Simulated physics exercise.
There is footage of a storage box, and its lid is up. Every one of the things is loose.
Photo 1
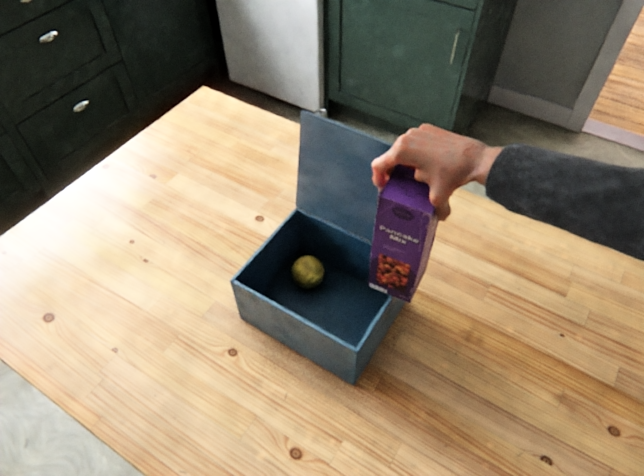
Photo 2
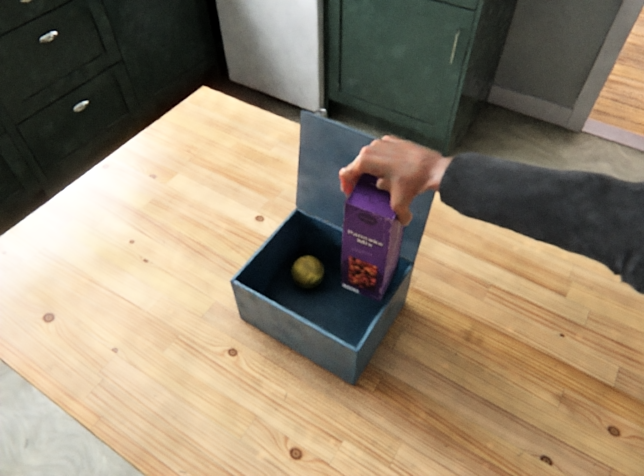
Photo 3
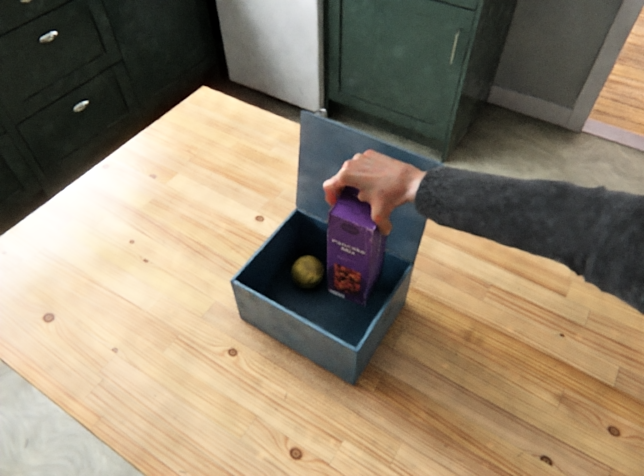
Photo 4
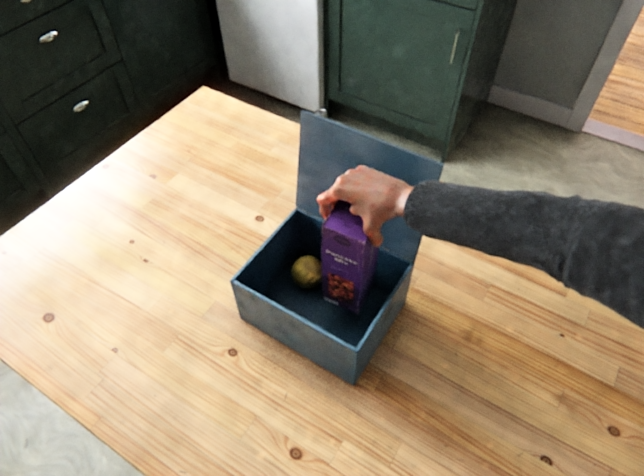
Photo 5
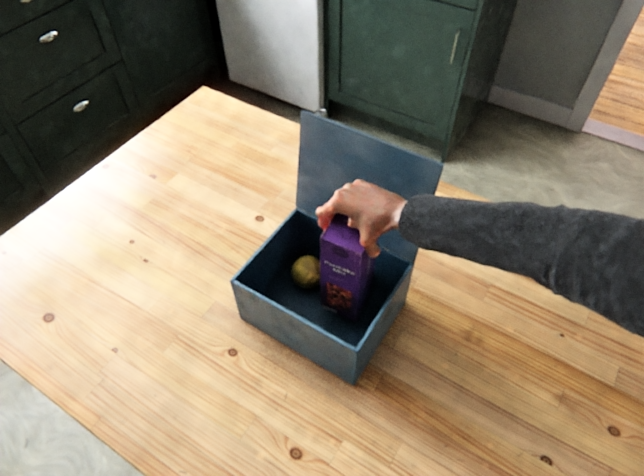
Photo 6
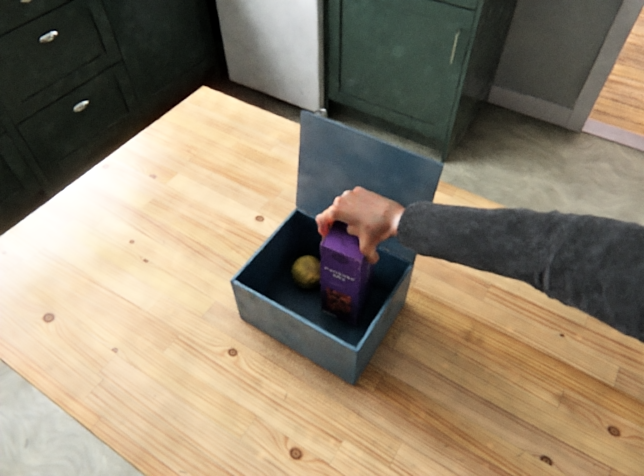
In a kitchen with dark green cabinets, a light wooden tabletop is seen from above at an angle by a camera that stays still. An open blue box with its lid up sits near the middle, a small yellowish ball inside it, while a hand in a dark grey sleeve grips a purple carton at the right. The hand moves the carton leftward over the box and lowers it inside, upright beside the ball, still holding its top.
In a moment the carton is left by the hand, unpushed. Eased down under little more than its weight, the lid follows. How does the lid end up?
The lid ends up propped open.
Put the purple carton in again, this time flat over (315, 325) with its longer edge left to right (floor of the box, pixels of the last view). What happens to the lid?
In that case, no gap is left.
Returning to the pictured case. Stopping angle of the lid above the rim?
Around 70 degrees.
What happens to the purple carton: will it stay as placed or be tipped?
By the end it has kept its angle.
Then, 1.00 s after the last picture, lid starting down.
Then, 1.40 s after the last picture, lid 72° above the rim.
Then, 2.60 s after the last picture, lid 70° above the rim.
Then, 4.40 s after the last picture, lid 71° above the rim.
At rest, lid 71° above the rim; both in place. Seen from the same camera at the end, purple carton near (350, 273).
